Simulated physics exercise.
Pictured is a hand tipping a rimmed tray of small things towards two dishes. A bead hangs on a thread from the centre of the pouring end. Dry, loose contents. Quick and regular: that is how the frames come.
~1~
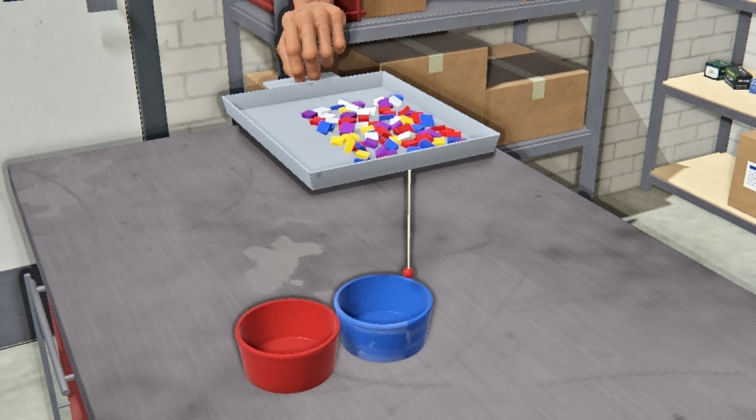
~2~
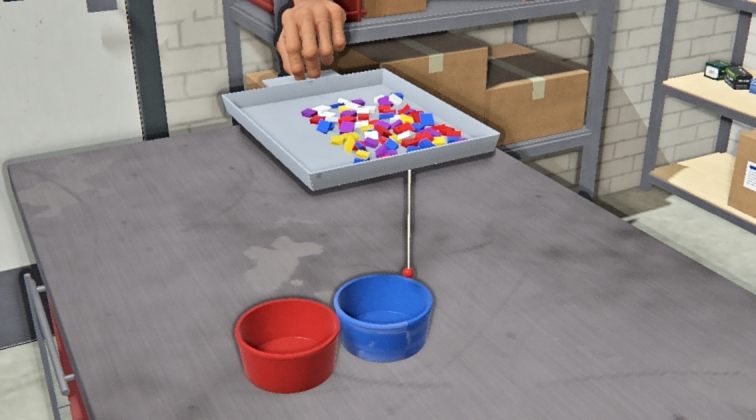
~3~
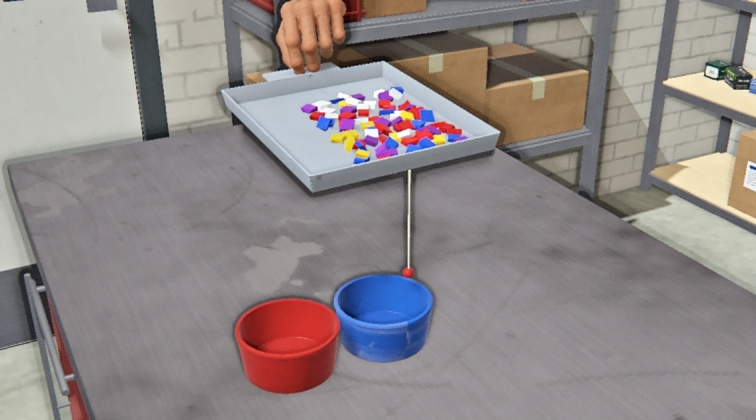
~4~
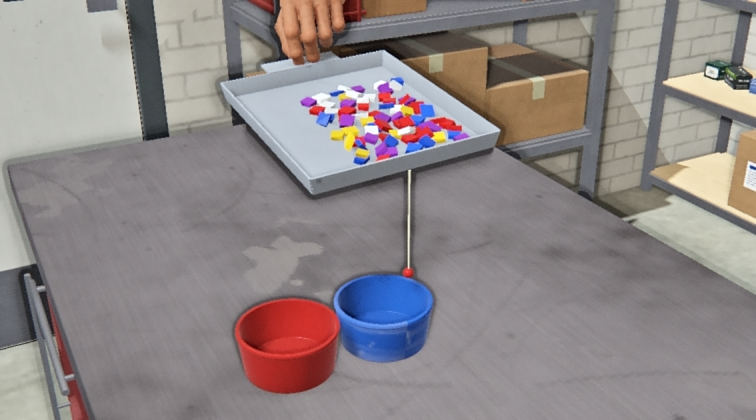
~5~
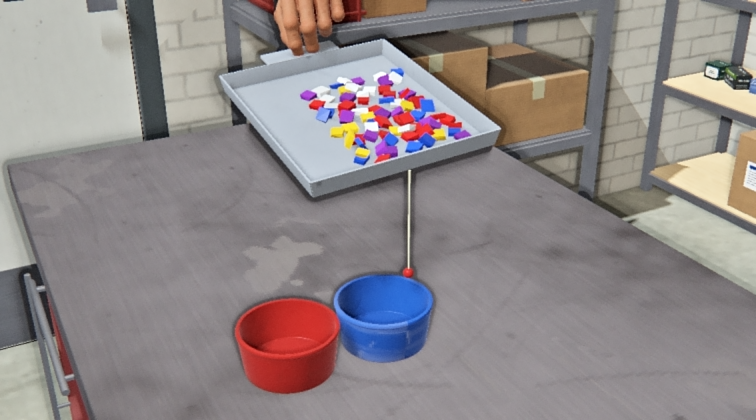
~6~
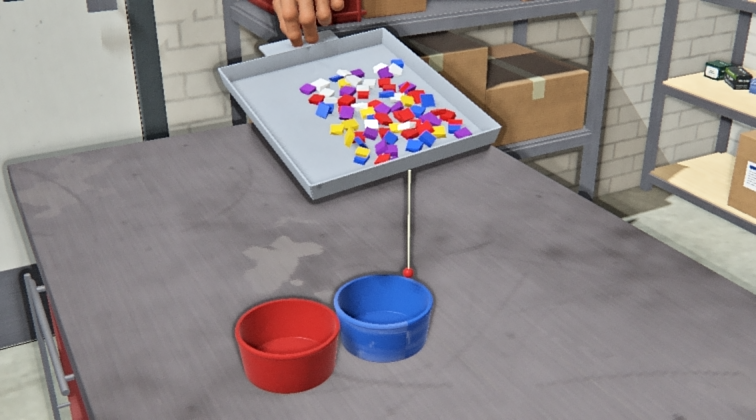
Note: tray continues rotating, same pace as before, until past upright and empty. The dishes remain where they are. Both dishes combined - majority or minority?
Majority.
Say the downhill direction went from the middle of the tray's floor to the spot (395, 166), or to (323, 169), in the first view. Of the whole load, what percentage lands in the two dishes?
20 per cent, then 50 per cent.
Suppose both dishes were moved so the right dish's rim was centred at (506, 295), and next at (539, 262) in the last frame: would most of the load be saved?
First below a half, then below a half.
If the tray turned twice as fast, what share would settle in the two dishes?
That works out at some 70 per cent.
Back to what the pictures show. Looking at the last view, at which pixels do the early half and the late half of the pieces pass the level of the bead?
Near (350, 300) and later near (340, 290).
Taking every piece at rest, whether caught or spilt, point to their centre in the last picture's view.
About pixel (358, 342).
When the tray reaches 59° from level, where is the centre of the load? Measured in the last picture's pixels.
The load's middle is around (363, 142).
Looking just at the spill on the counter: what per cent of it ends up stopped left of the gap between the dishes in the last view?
I'd put it at around 50 per cent.
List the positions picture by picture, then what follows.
The first picture shows corners of the pouring end (312, 171) and (495, 133), level; middle of the load (383, 128), mosaic tiles; left dish (308, 368); right dish (406, 338); bead on its thread (408, 273).
The second picture shows corners of the pouring end (312, 171) and (495, 133), level; middle of the load (383, 127).
The third picture shows corners of the pouring end (312, 173) and (495, 132), tipped barely, lowest at the left corner; middle of the load (383, 124).
The fourth picture shows corners of the pouring end (312, 176) and (495, 130), tipped a little, lowest at the left corner; middle of the load (383, 119).
The fifth picture shows corners of the pouring end (312, 180) and (495, 128), tipped a little, lowest at the left corner; middle of the load (383, 115).
The sixth picture shows corners of the pouring end (312, 183) and (496, 126), tipped a little, lowest at the left corner; middle of the load (383, 110); left dish (308, 368); right dish (406, 338).
Just after the last frame, tray tipped steeply; every one on the tray.
A moment on, tray tipped right over; roughly half on the tray; about a tenth in the left dish; about a tenth in the right dish; about a tenth outside both; roughly a quarter in the air.
Further on, tray tipped past a quarter turn; roughly a third in the left dish; roughly a third in the right dish; roughly a third outside both.
When it is over, tray tipped past a quarter turn; roughly a third in the left dish; roughly a third in the right dish; roughly a third outside both.
